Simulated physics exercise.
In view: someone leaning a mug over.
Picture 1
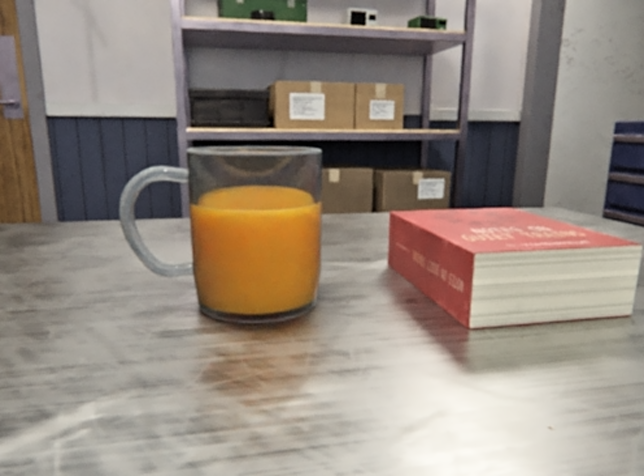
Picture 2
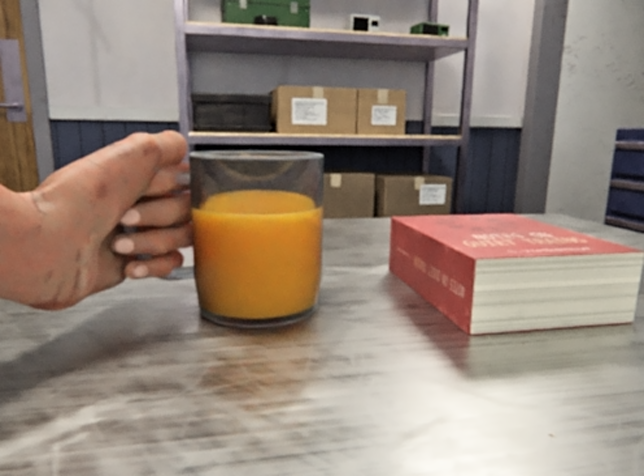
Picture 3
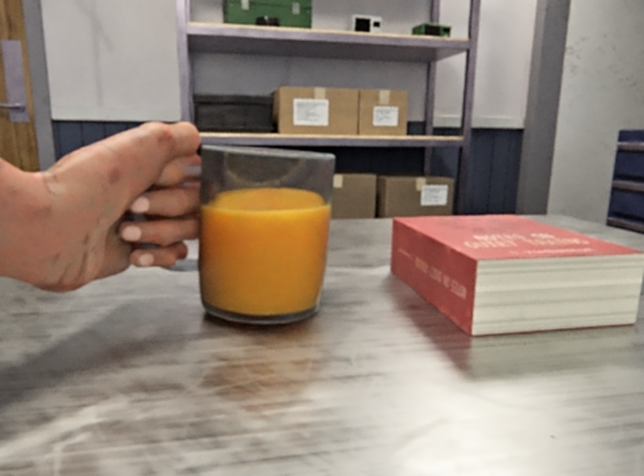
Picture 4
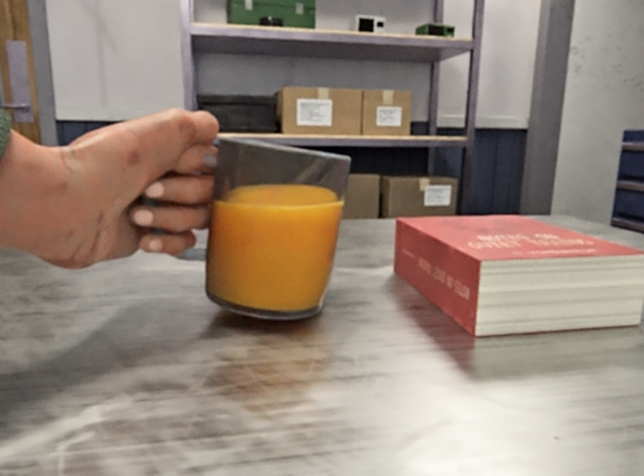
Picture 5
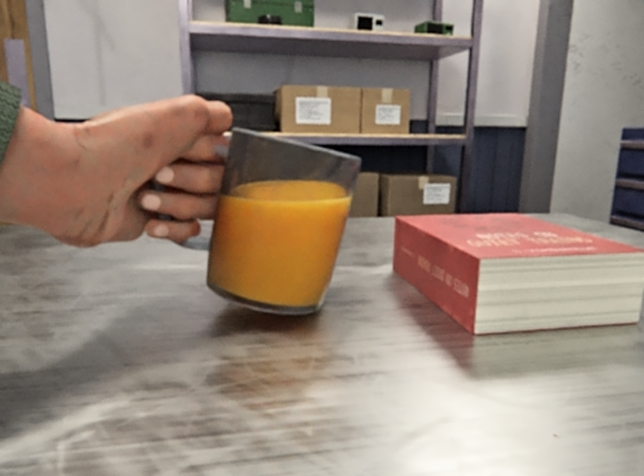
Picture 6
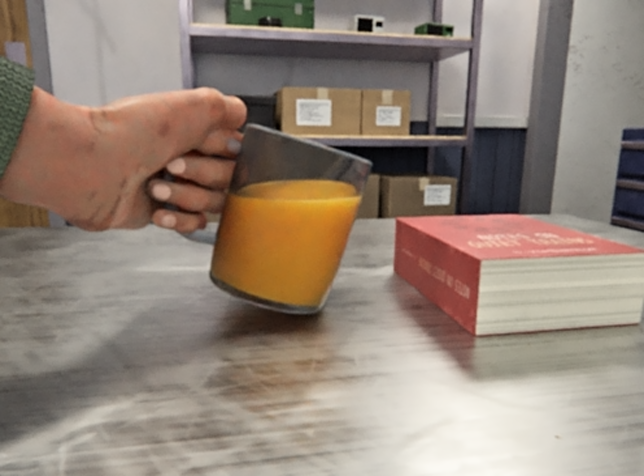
A hand came in from the left, took hold of a glass mug of orange liquid on a table, and leaned it gradually to the right, towards a thick red book.
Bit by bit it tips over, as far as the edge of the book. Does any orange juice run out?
It cannot contain it.
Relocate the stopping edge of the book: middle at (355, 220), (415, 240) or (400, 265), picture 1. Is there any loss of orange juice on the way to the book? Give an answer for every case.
No loss, overflow, overflow.
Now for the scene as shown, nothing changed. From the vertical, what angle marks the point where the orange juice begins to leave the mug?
I'd say somewhere near 45°.
A moment on, the mug leans by about 35°; all is still inside.
Further on, the mug leans by about 50°; a puddle lies under it; about three quarters of the orange juice is inside.
When it is over, the mug leans by about 55°, against the book; a puddle lies under it; about two thirds of the orange juice is inside.
